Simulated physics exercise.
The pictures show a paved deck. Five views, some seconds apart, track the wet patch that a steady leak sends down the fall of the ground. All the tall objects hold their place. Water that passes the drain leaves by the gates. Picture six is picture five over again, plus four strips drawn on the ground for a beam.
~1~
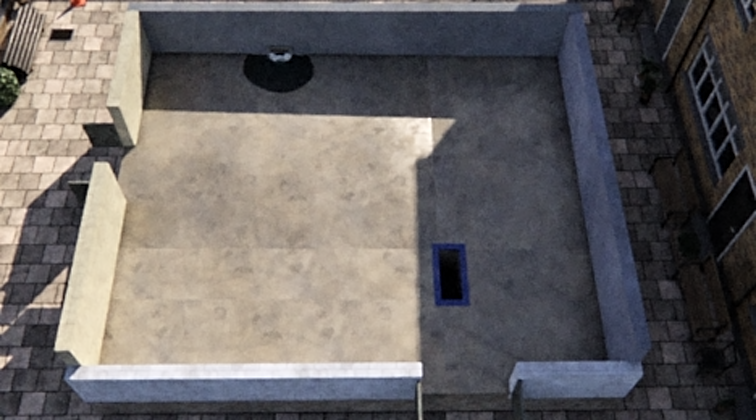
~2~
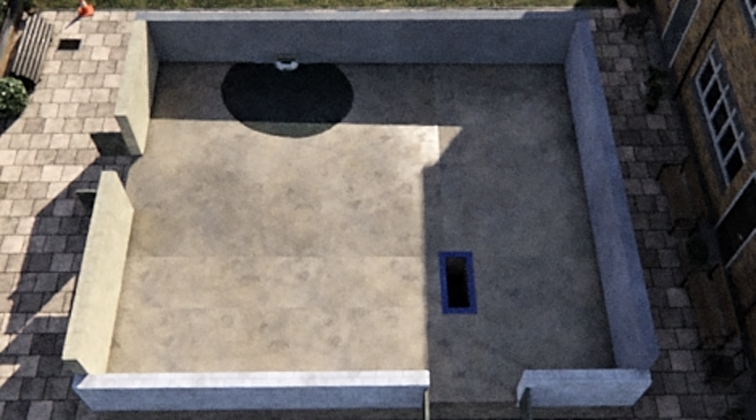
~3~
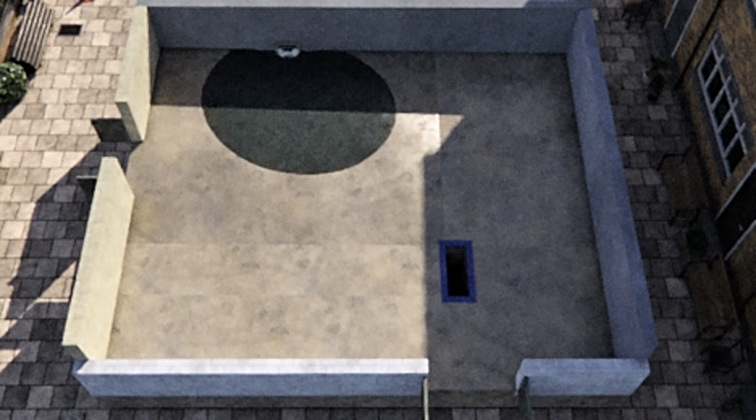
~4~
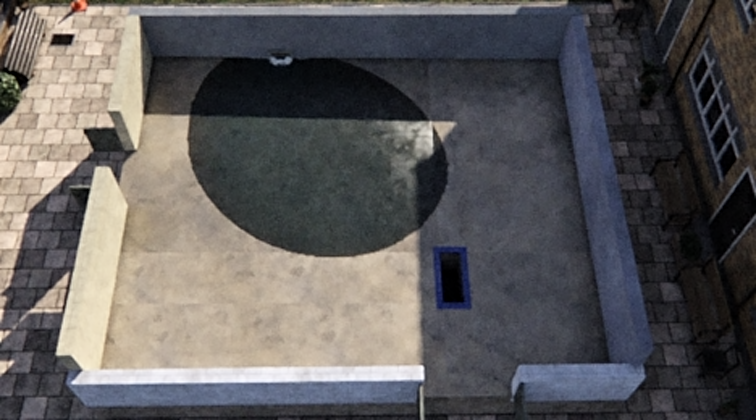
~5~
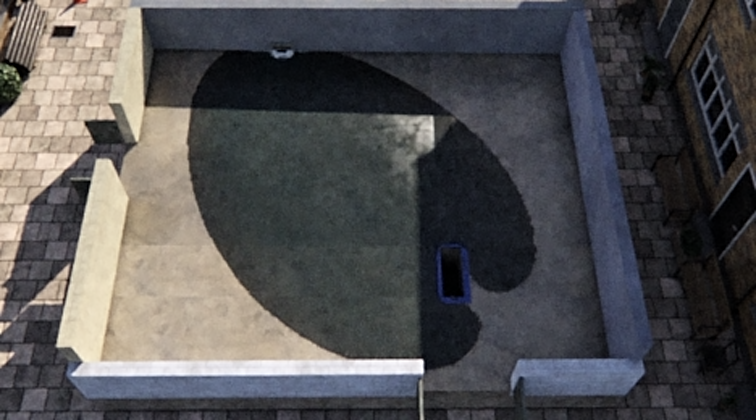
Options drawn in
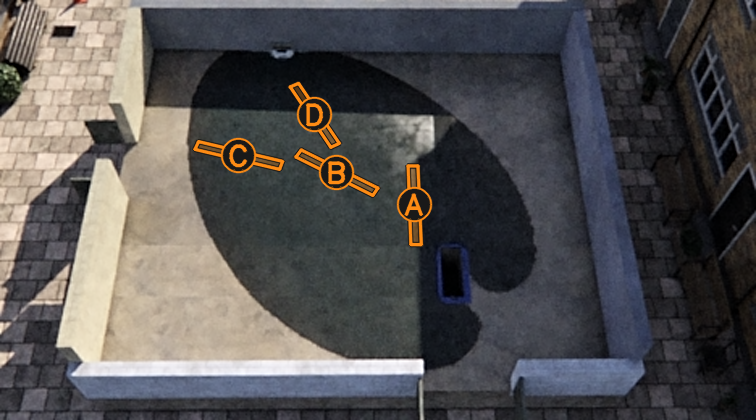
A dark wet patch spreads across a pale paved yard enclosed by low grey walls, seen from high above, with brick buildings along the right. A small pale outlet sits at the top wall, a blue-rimmed rectangular drain lies lower right, and gaps open in the left and bottom walls. The patch grows from the outlet down and rightward, reaching and wrapping around the drain, while the view shifts slightly.
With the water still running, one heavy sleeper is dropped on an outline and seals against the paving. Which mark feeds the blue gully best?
Choose C.
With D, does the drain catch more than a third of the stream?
No.
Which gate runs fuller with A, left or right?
More leaves on the right.
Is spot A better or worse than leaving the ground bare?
Worse.
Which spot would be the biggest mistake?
Spot A.
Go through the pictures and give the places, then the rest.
The first frame shows outfall at (280, 50); blue gully at (450, 274); open gate at (464, 380); open gate at (131, 173); front seen at (268, 87), 2 % of the ground wet; blue gully still dry.
The second frame shows front seen at (335, 123), 7 % of the ground wet; blue gully still dry.
The third frame shows front seen at (314, 173), 15 % of the ground wet; blue gully still dry.
The fourth frame shows front seen at (396, 238), 29 % of the ground wet; blue gully still dry.
The fifth frame shows front seen at (453, 341), 49 % of the ground wet; blue gully taking water.
On the marked copy, A from (416, 244) to (413, 165); B from (298, 153) to (375, 191); C from (196, 145) to (281, 165); D from (294, 85) to (335, 145).
For spot A, about 9 % of the stream goes into the blue gully, about 85 % out by the gates.
For spot B, about 19 % of the stream goes into the blue gully, about 77 % out by the gates.
For spot C, about 33 % of the stream goes into the blue gully, about 63 % out by the gates.
For spot D, about 21 % of the stream goes into the blue gully, about 74 % out by the gates.
